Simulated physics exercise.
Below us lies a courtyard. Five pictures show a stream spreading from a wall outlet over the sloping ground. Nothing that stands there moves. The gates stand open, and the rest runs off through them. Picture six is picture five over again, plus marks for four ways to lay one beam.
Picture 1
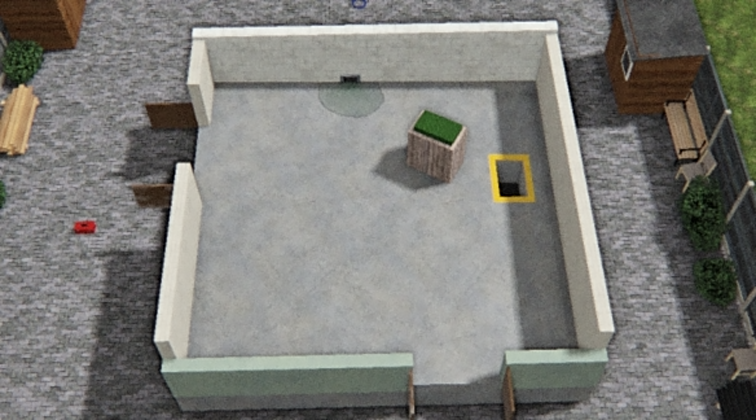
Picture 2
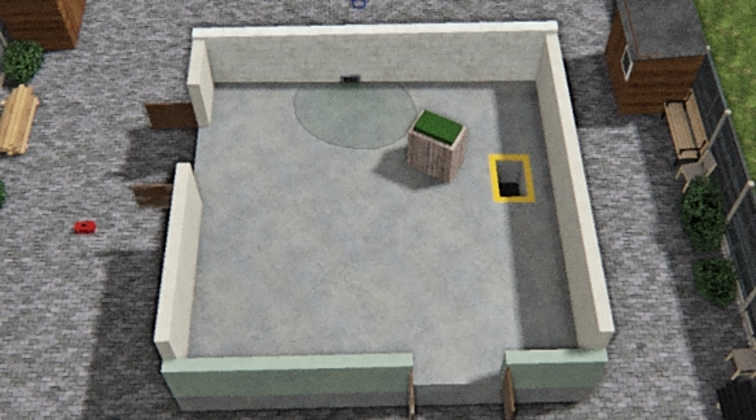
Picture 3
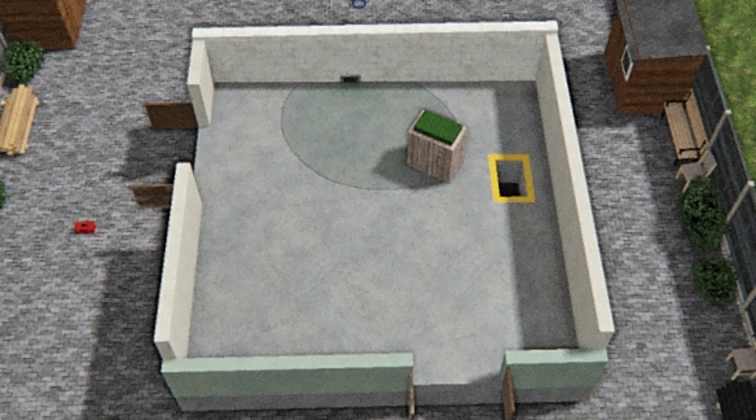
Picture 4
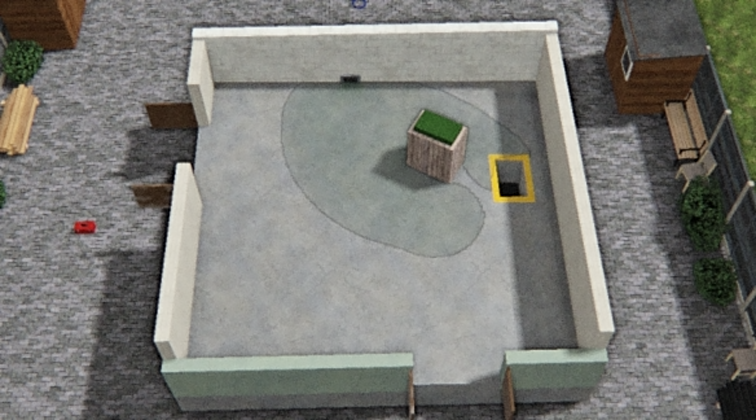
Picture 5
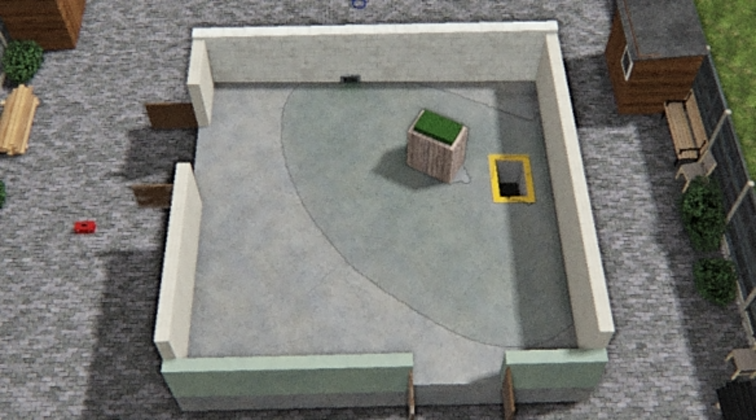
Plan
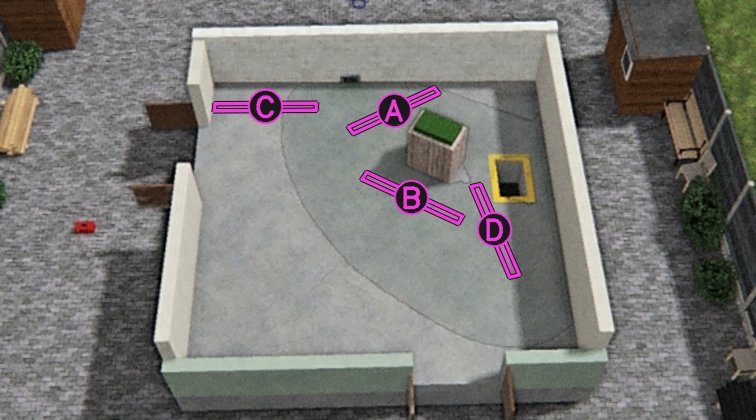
Water spread from a small opening in the back wall across a walled courtyard, flowed around a planter, reached the yellow-edged drain, and kept widening toward the front right, leaving the left side dry.
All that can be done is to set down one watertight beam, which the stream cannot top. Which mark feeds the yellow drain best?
B beats the others.
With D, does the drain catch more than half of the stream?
No, it does not.
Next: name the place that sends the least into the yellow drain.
The answer is A.
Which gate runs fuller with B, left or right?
The right one.
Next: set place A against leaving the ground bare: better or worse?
Worse.
On the marked copy, A from (350, 130) to (436, 90); B from (364, 175) to (460, 219); C from (214, 107) to (316, 106); D from (475, 185) to (514, 276).
Choosing A, about 11 % of the stream goes into the yellow drain, about 84 % out by the gates.
Choosing B, about 32 % of the stream goes into the yellow drain, about 64 % out by the gates.
Choosing C, about 24 % of the stream goes into the yellow drain, about 73 % out by the gates.
Choosing D, about 25 % of the stream goes into the yellow drain, about 74 % out by the gates.
